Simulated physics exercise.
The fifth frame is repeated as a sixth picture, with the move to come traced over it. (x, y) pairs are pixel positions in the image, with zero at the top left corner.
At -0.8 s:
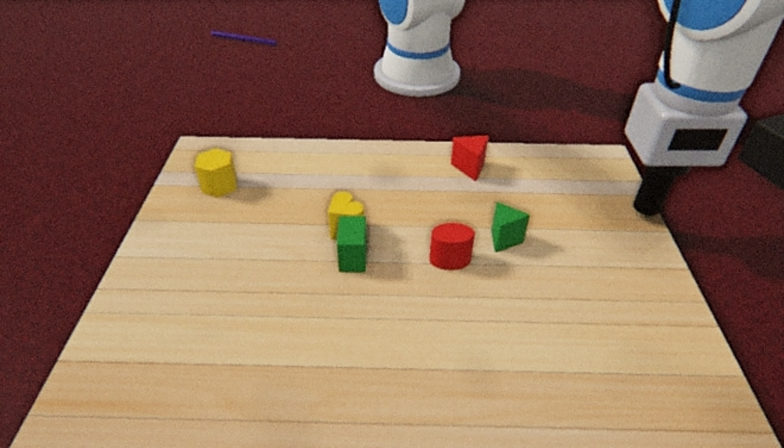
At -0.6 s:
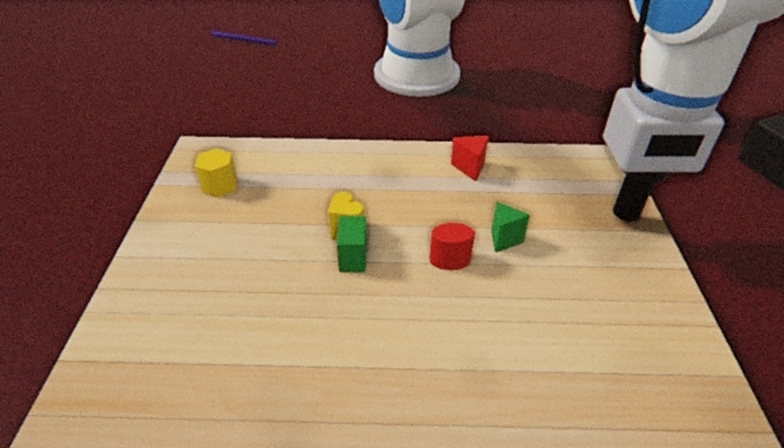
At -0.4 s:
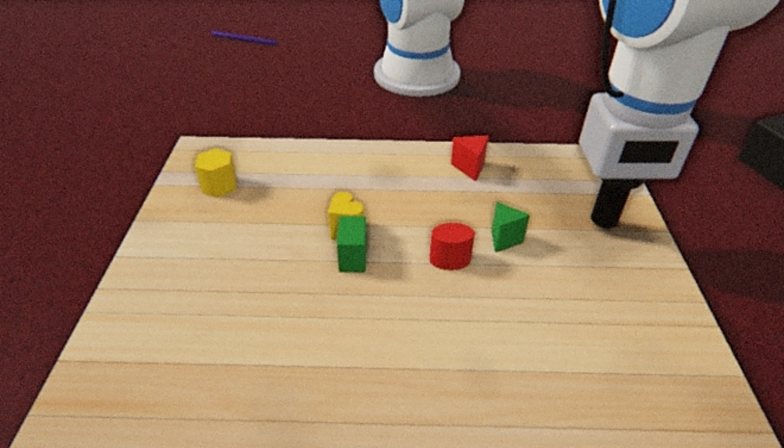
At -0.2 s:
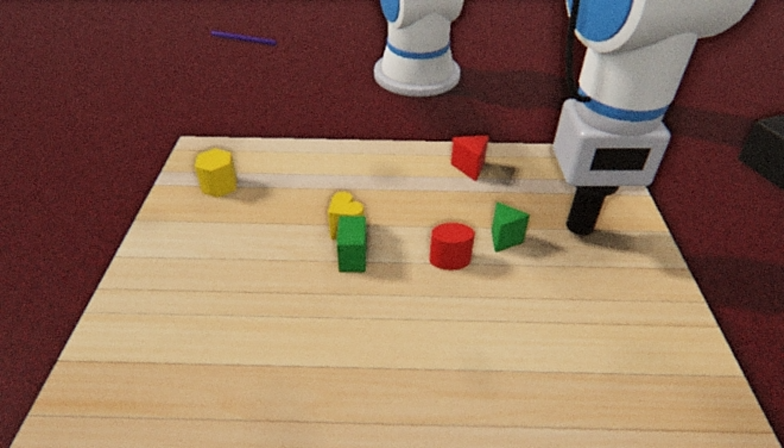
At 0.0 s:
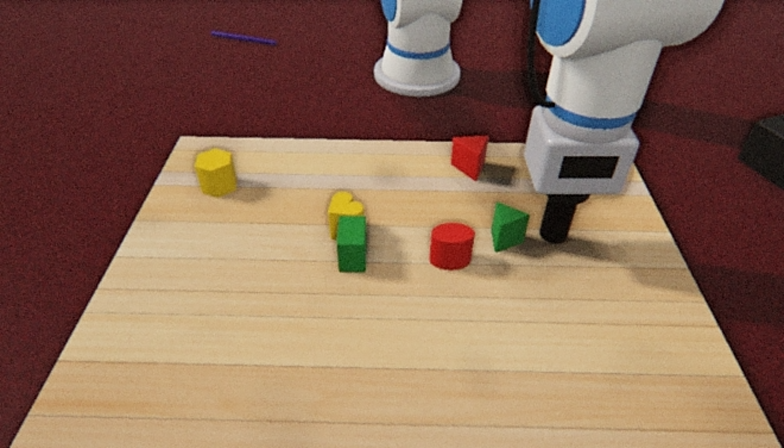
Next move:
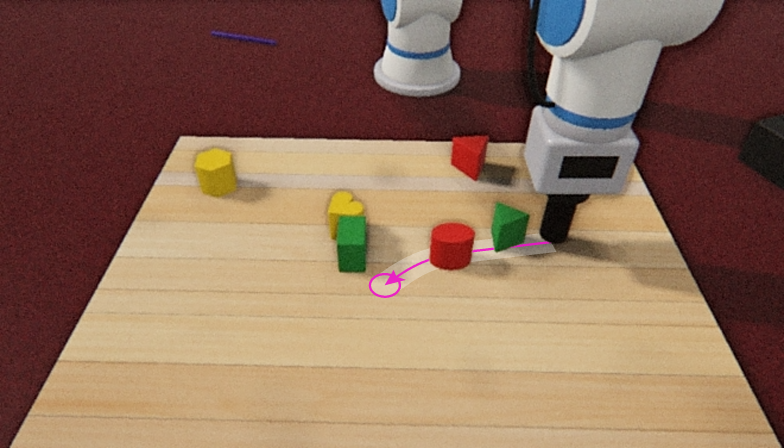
A pale wooden board lies on a dark red surface, seen from above at an angle by a still camera. On it sit a yellow hexagonal block at left, a yellow heart behind a green block near the middle, a red round block, and green and red triangular blocks to the right. A white and blue robot arm slides its black rod steadily leftward from the right edge, close to the green triangle, while the blocks stay still.
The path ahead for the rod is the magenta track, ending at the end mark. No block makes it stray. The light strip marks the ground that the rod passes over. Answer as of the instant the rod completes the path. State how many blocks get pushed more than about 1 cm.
2.
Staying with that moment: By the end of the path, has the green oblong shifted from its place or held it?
From what I can tell, it will keep its place.
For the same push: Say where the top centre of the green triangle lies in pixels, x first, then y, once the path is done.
I expect it at (449, 209).
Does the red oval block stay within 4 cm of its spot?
Short answer: No.
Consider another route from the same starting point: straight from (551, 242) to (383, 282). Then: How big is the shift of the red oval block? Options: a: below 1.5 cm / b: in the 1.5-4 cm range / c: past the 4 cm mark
Letter c.
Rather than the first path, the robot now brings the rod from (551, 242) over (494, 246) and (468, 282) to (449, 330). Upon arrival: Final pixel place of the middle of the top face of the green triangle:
The middle of its top is at (458, 214).
Path on the board, from (551, 242) via (493, 249) and (435, 258), ending at (385, 285).
What follows on the original path. One third of the way, rod (493, 241); green triangle (466, 209), turned 45° clockwise.
Two thirds of the way, rod (434, 251); red oval block (405, 243); green triangle (449, 209).
At the end, rod (385, 278); green oblong in place; red oval block (349, 263), turned 20° clockwise; green triangle (449, 209), turned 130° clockwise.
